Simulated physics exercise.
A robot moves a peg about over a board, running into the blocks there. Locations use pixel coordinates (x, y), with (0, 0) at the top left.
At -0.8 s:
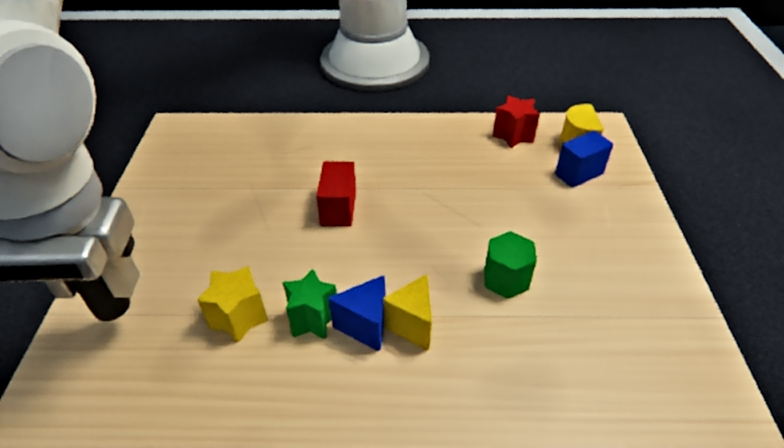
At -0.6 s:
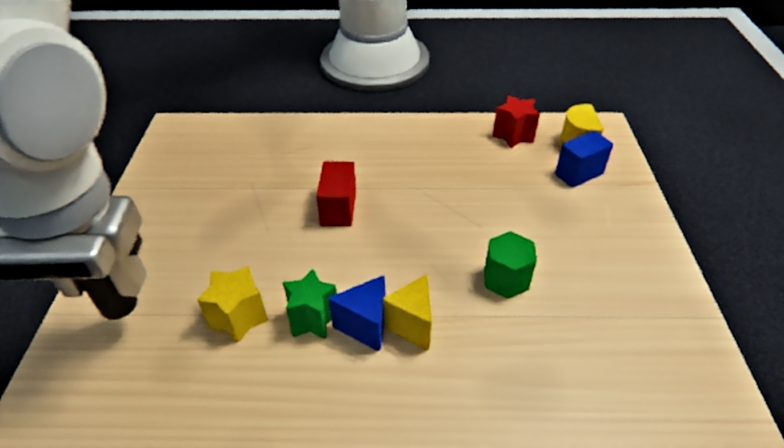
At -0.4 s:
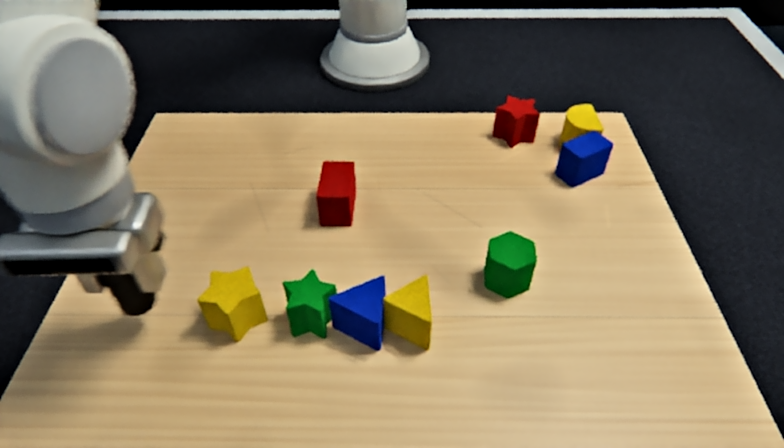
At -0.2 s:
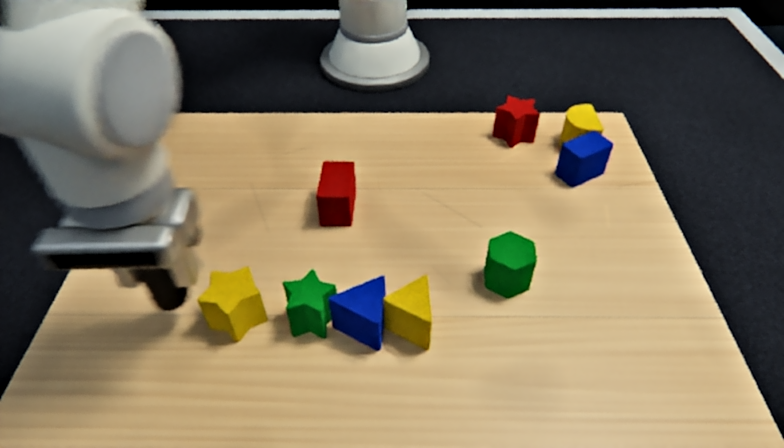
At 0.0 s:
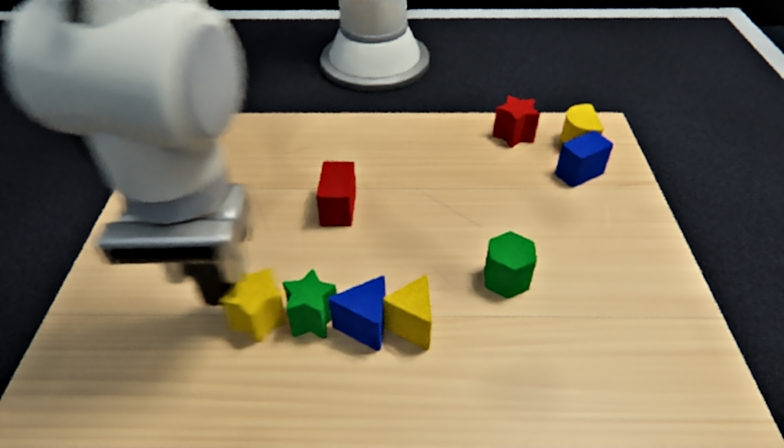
A robot arm moves right across the board and pushes the yellow star slightly right.
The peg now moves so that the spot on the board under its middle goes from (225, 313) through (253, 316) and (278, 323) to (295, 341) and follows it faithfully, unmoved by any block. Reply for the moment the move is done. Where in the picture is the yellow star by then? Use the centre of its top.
Around pixel (328, 319).
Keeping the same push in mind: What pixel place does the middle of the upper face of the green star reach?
The middle of its upper face will lie at (377, 313).
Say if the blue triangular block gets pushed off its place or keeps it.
Once the path ends, it is somewhere new.
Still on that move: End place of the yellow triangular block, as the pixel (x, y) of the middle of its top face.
Its top middle will sit at (461, 294).
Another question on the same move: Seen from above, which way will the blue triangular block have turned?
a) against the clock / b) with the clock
I'll go with a - against the clock.
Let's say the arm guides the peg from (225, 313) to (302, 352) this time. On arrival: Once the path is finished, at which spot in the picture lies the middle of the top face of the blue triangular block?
Its top middle: (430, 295).
What follows on the original path. Halfway along, peg (262, 299); yellow star (296, 298); green star (343, 300); blue triangular block (392, 299), turned 20° anticlockwise; yellow triangular block (441, 296).
At the end, peg (290, 323); yellow star (328, 319); green star (377, 313), turned 15° anticlockwise; blue triangular block (423, 303), turned 45° anticlockwise; yellow triangular block (461, 294), turned 15° clockwise.
